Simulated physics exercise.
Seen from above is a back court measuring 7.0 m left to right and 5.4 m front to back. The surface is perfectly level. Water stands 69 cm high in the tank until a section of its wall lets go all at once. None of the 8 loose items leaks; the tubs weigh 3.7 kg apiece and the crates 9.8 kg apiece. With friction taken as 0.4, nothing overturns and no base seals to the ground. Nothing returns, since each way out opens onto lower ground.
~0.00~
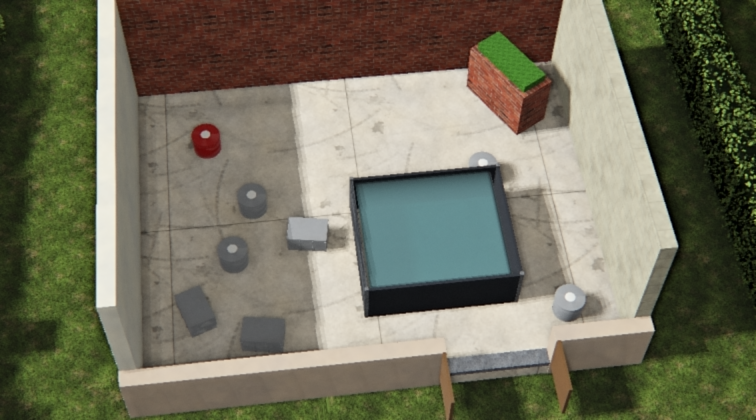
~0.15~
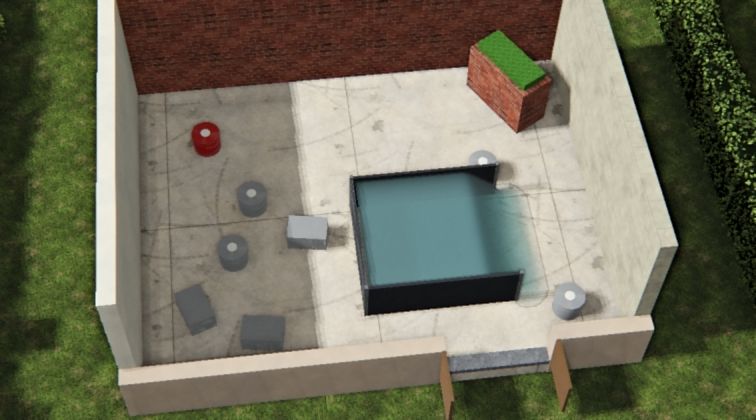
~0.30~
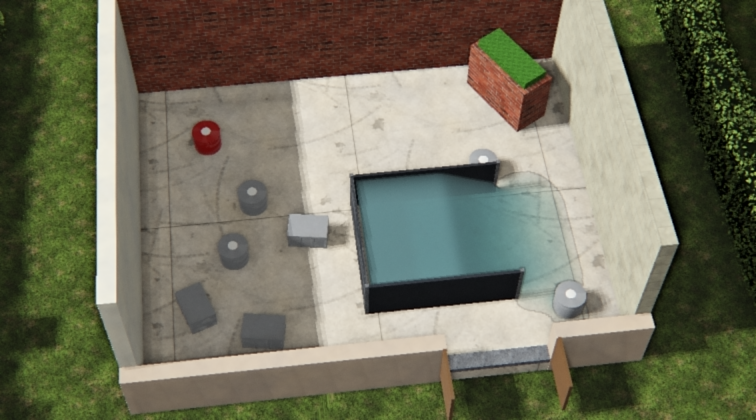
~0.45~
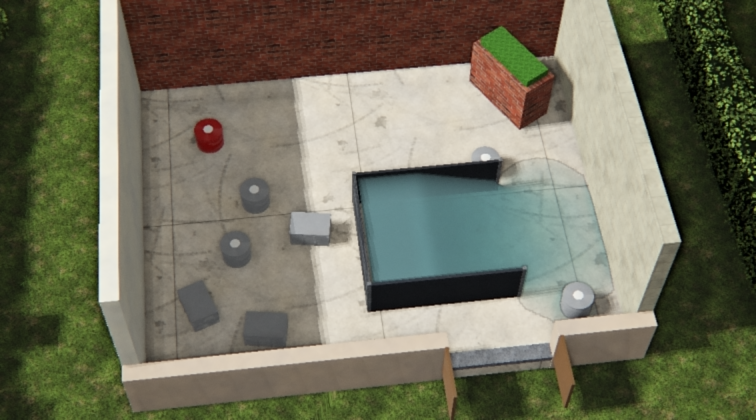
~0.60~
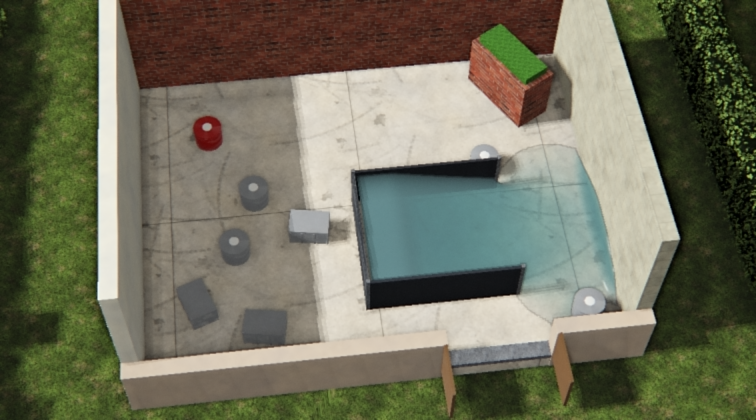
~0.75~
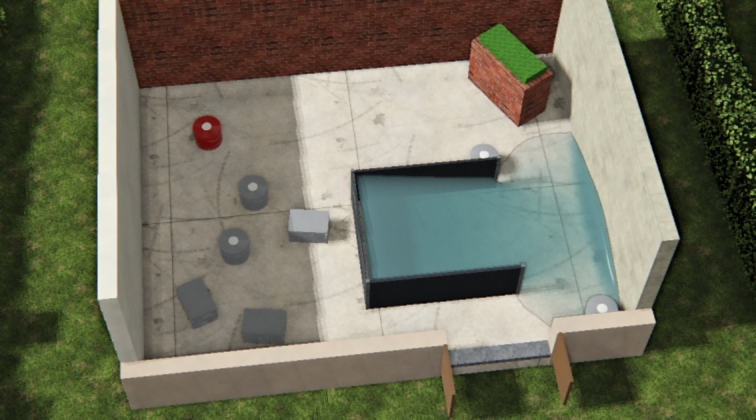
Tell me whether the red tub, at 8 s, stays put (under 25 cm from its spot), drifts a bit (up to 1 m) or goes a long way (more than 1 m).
The red tub drifts a bit.
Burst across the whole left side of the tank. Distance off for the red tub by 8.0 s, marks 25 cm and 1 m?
In that case the red tub ends far away.
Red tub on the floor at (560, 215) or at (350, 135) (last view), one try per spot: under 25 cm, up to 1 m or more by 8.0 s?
Run 1: It is pushed far off. Run 2: It is pushed far off.
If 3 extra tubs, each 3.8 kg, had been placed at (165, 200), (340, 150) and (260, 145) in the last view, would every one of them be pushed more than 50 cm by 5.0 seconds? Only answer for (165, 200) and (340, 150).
First not far enough, second far enough.
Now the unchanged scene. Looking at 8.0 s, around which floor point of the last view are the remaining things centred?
I'd put it around (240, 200).
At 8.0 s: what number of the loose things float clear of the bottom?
At that instant the tally stands at 7.
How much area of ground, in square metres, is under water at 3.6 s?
Roughly 25 m2 of it is wet.
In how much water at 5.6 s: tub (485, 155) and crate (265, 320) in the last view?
Some 5 cm at the first, some 6 cm at the second.
After 1.6 s the red tub is near (207, 127), 0.0 m from its start, aground; 0 of 8 are out; 1 afloat.
After 3.6 s the red tub is near (207, 127), 0.0 m from its start, aground; 0 of 8 are out; 2 afloat.
After 5.6 s the red tub is near (165, 139), 0.7 m from its start, afloat; 0 of 8 are out; 7 afloat.
After 8.0 s the red tub is near (163, 130), 0.7 m from its start, afloat; 0 of 8 are out; 7 afloat.
